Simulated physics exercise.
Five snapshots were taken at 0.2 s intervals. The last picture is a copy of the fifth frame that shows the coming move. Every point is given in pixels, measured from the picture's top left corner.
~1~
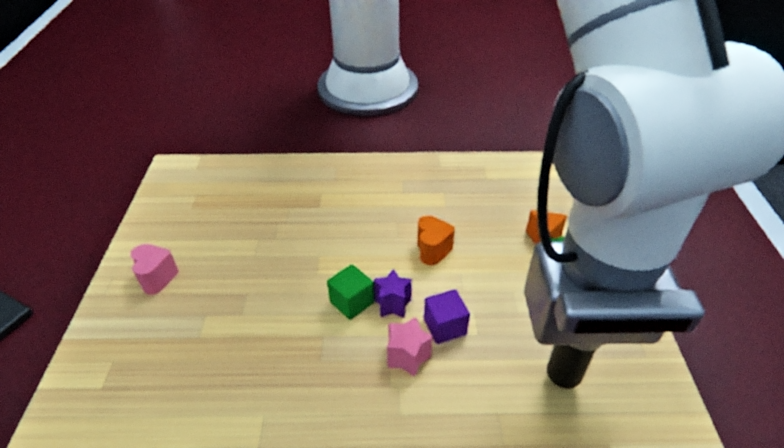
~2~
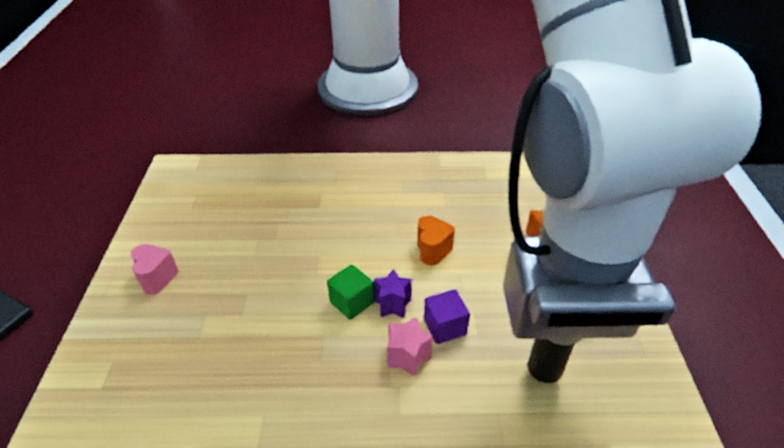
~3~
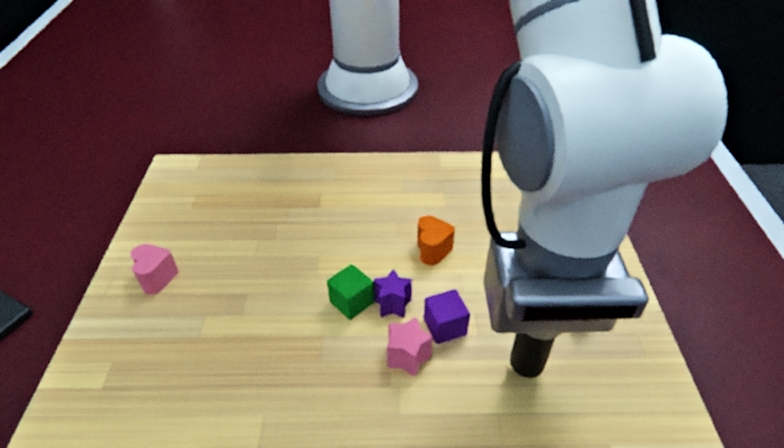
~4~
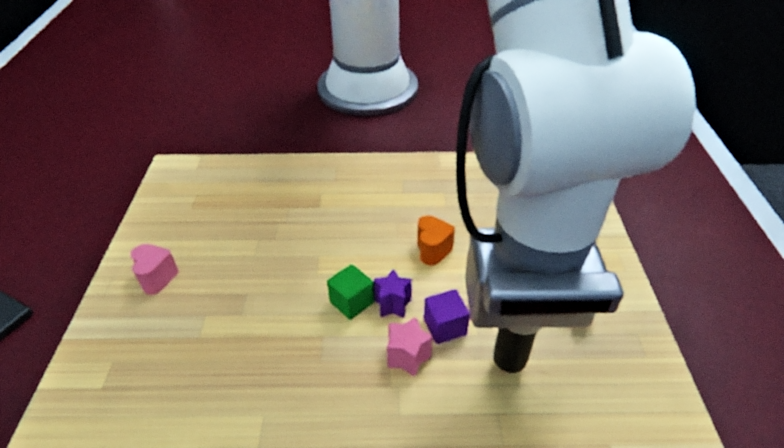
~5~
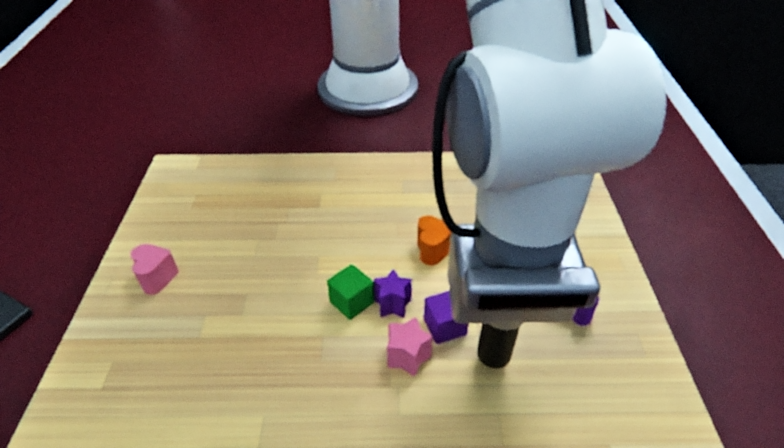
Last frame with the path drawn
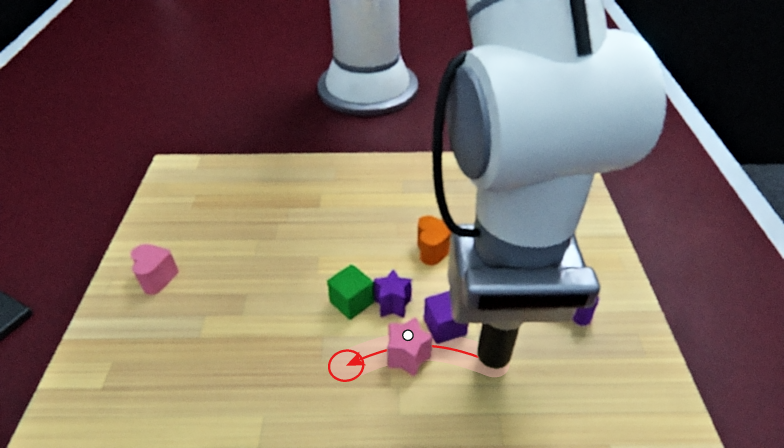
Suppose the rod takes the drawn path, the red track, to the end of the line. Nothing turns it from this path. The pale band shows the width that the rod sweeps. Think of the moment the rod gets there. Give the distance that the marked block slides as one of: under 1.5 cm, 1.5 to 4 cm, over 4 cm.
Above 4 cm.
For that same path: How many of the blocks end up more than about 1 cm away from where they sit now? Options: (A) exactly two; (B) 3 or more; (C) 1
A.
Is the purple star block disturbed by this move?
It will remain on its spot.
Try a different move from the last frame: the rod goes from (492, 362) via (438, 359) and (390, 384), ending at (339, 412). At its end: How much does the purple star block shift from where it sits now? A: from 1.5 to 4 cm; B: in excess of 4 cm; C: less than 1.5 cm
Correct choice: C.
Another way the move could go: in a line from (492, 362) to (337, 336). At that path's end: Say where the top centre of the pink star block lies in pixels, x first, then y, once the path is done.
It will end up at (314, 340).
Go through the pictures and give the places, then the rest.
Rod's lower end at (564, 373); purple star block at (393, 283); pink star block at (408, 335); purple square block at (447, 305), in the first picture.
Rod at (545, 368); blocks still, in the second picture.
Rod at (527, 363); blocks still, in the third picture.
Rod at (510, 358); blocks still, in the fourth picture.
Rod at (494, 354); purple star block at (393, 283); pink star block at (408, 335); purple square block at (447, 305), in the fifth picture.
Drawn move, from (492, 362) by way of (443, 348) and (394, 349) to (346, 365); the dot is on the pink star block.
What follows on the original path. One third of the way, rod at (444, 339); purple square block at (437, 298), turned 25° clockwise.
Two thirds of the way, rod at (392, 341); pink star block at (359, 340); purple square block at (435, 297), turned 30° clockwise.
At the end, rod at (345, 357); purple star block still; pink star block at (310, 357); purple square block at (435, 297), turned 30° clockwise.
